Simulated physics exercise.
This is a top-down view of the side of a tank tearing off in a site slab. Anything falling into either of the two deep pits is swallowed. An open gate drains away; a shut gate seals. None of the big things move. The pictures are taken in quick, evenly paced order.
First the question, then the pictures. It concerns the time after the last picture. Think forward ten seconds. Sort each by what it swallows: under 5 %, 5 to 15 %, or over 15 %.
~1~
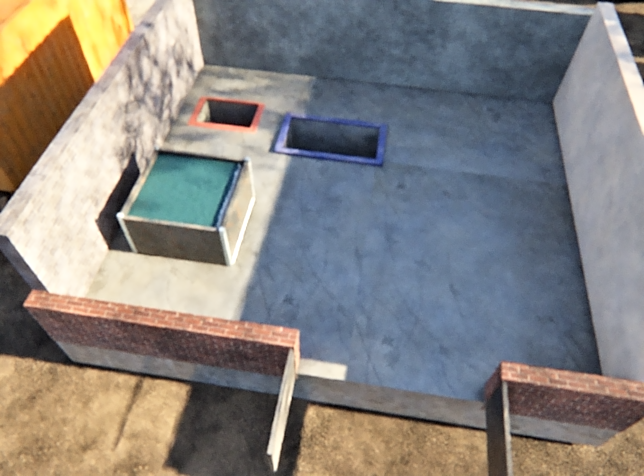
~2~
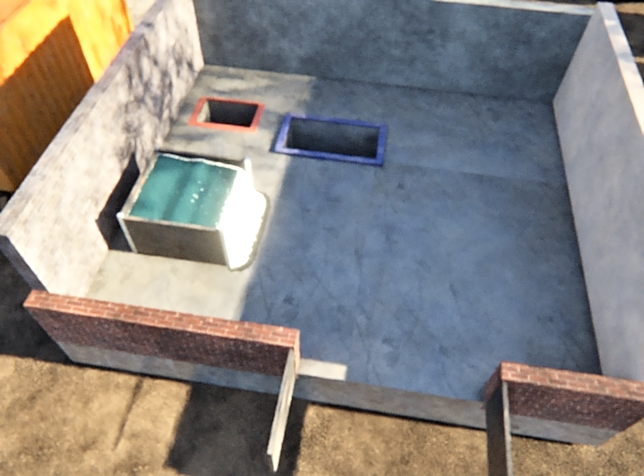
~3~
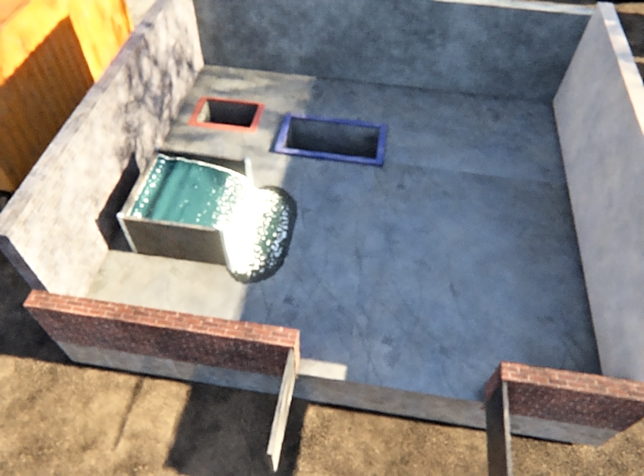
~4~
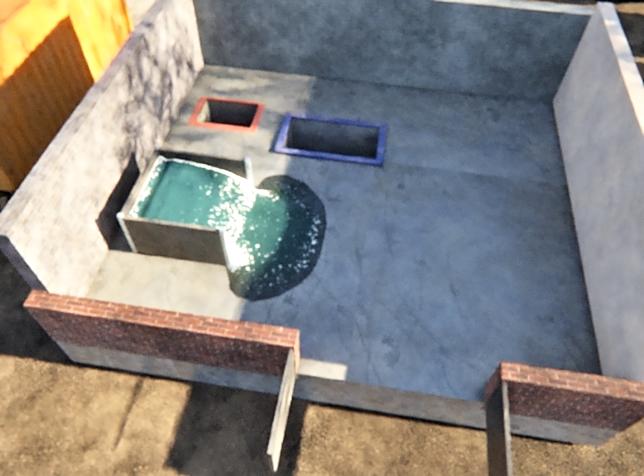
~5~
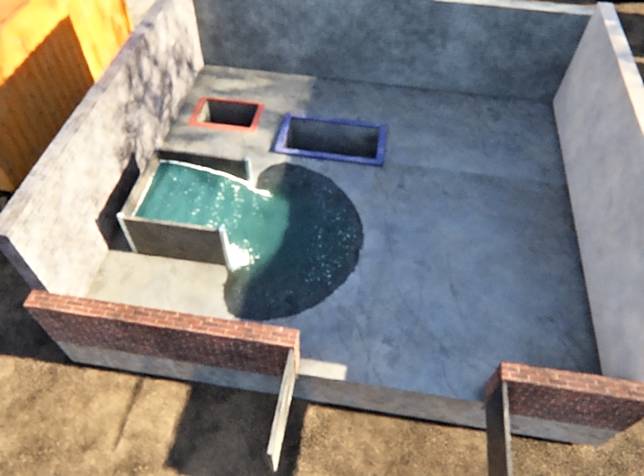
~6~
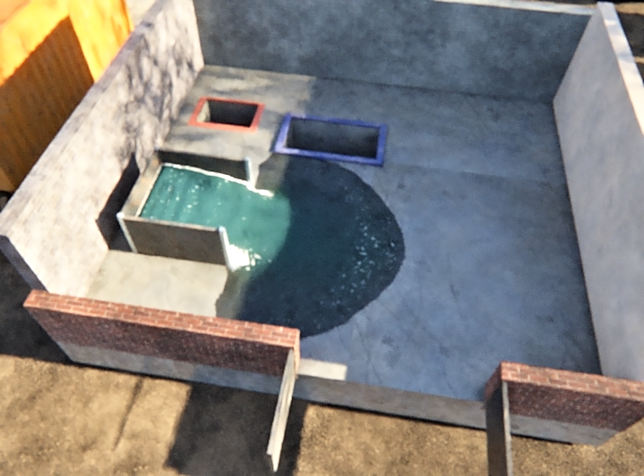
Sorted: Gate over 15 %, red pit under 5 %, blue pit under 5 %.
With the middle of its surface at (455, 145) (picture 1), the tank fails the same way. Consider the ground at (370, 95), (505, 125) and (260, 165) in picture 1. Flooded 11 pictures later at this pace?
Okay, first one high and dry, second one got wet, last one high and dry.
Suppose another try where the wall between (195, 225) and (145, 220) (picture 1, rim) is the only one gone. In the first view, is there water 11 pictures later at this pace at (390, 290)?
Outcome: Swamped.
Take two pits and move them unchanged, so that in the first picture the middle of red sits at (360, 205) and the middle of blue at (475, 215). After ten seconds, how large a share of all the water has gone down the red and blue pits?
Measured shares in per cent - red 30, blue 4.
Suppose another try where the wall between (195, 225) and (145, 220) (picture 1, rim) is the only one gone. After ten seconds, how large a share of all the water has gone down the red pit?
For red, it comes to 14 percent.
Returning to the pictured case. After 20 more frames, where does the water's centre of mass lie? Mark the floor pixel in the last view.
I'd put my finger on (445, 243).
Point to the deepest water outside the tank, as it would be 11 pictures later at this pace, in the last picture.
Deepest spot: Around (608, 404).
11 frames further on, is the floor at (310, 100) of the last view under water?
At that place: Not flooded.
A moment on, water covers 40 % of the floor; the gate 0 %, the red pit 0 %, the blue pit 0 %.
Next, water covers 55 % of the floor; the gate 5 %, the red pit 0 %, the blue pit 1 %.
Then, water covers 55 % of the floor; the gate 11 %, the red pit 0 %, the blue pit 1 %.
Later, water covers 60 % of the floor; the gate 18 %, the red pit 0 %, the blue pit 1 %.
In the end, water covers 80 % of the floor; the gate 28 %, the red pit 0 %, the blue pit 1 %.
